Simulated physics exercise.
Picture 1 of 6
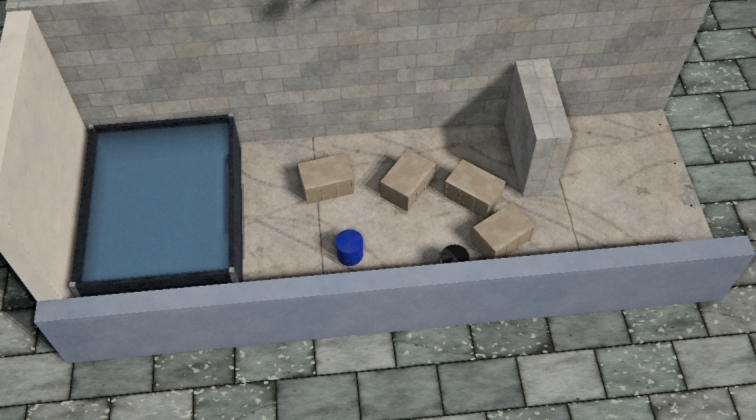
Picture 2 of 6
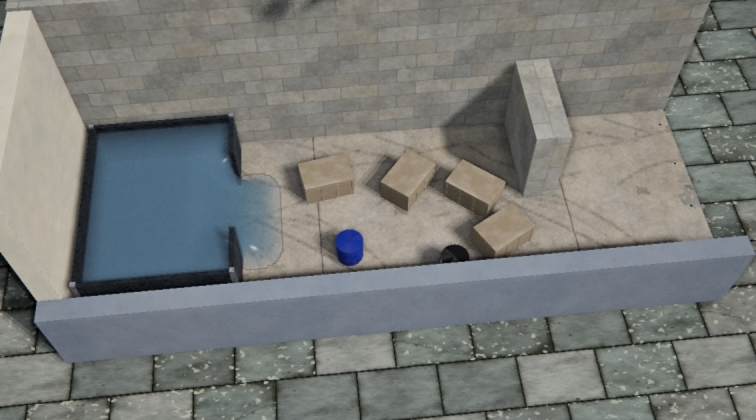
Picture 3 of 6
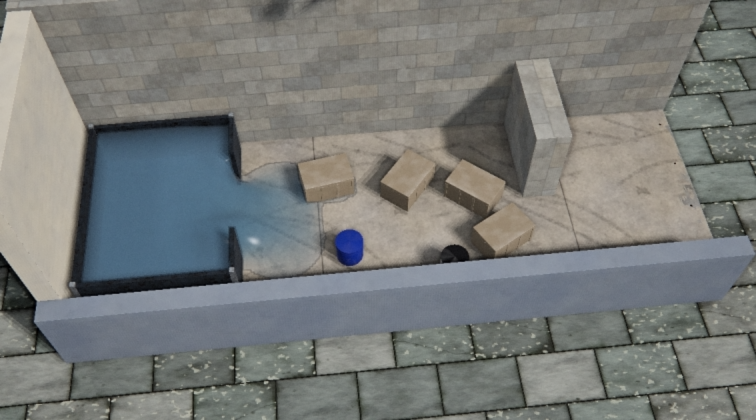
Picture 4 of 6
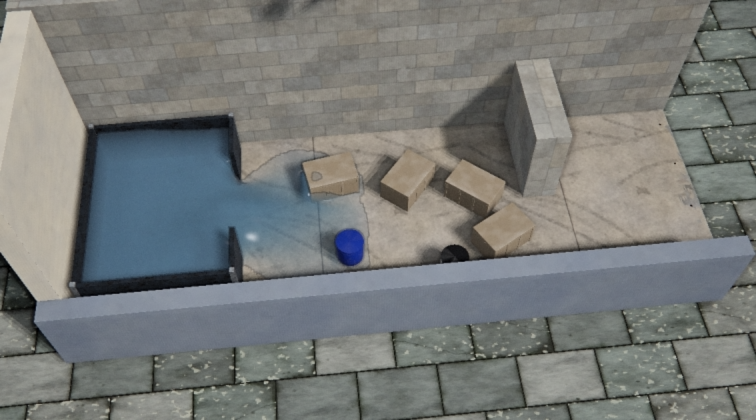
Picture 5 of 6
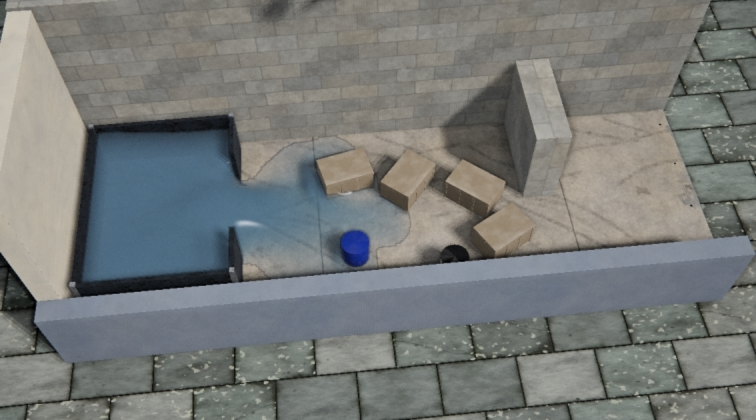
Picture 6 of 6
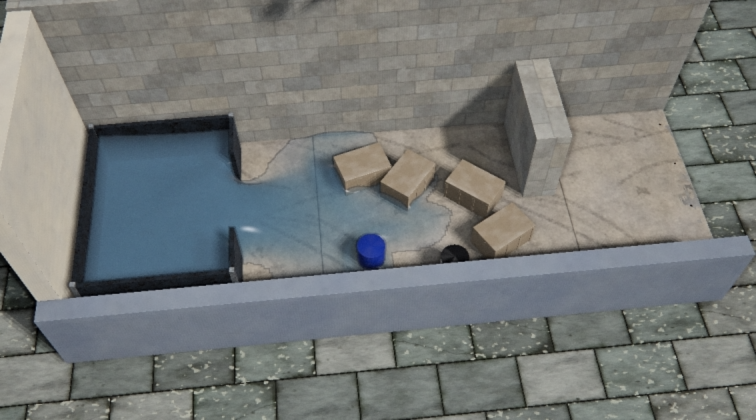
Water pouring from a broken tank side and spreading right across a walled passage, nudging a box and then a blue pail.
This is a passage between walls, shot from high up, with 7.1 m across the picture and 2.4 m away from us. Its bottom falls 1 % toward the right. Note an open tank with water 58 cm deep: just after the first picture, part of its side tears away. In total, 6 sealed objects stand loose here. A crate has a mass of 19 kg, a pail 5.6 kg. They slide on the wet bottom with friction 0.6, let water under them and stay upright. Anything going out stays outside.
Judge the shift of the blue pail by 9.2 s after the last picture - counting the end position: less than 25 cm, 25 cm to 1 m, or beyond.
By that time the blue pail has landed way off.
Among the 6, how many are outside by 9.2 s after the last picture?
I count 4 of them.
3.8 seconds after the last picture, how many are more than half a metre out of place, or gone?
The number comes to 6.
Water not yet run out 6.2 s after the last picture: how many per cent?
Somewhere near 64 percent, give or take.
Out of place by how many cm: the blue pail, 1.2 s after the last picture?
200 cm or so by then.
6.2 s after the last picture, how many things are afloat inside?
At that moment 2.
Then, 1.2 s after the last picture the blue pail is near (537, 248), 2.1 m from its start, afloat; 0 of 6 are out; 4 afloat.
Then, 3.8 s after the last picture the blue pail has gone out; 4 of 6 are out; 2 afloat.
Then, 6.2 s after the last picture the blue pail has gone out; 4 of 6 are out; 2 afloat.
Then, 9.2 s after the last picture the blue pail has gone out; 4 of 6 are out; 1 afloat.
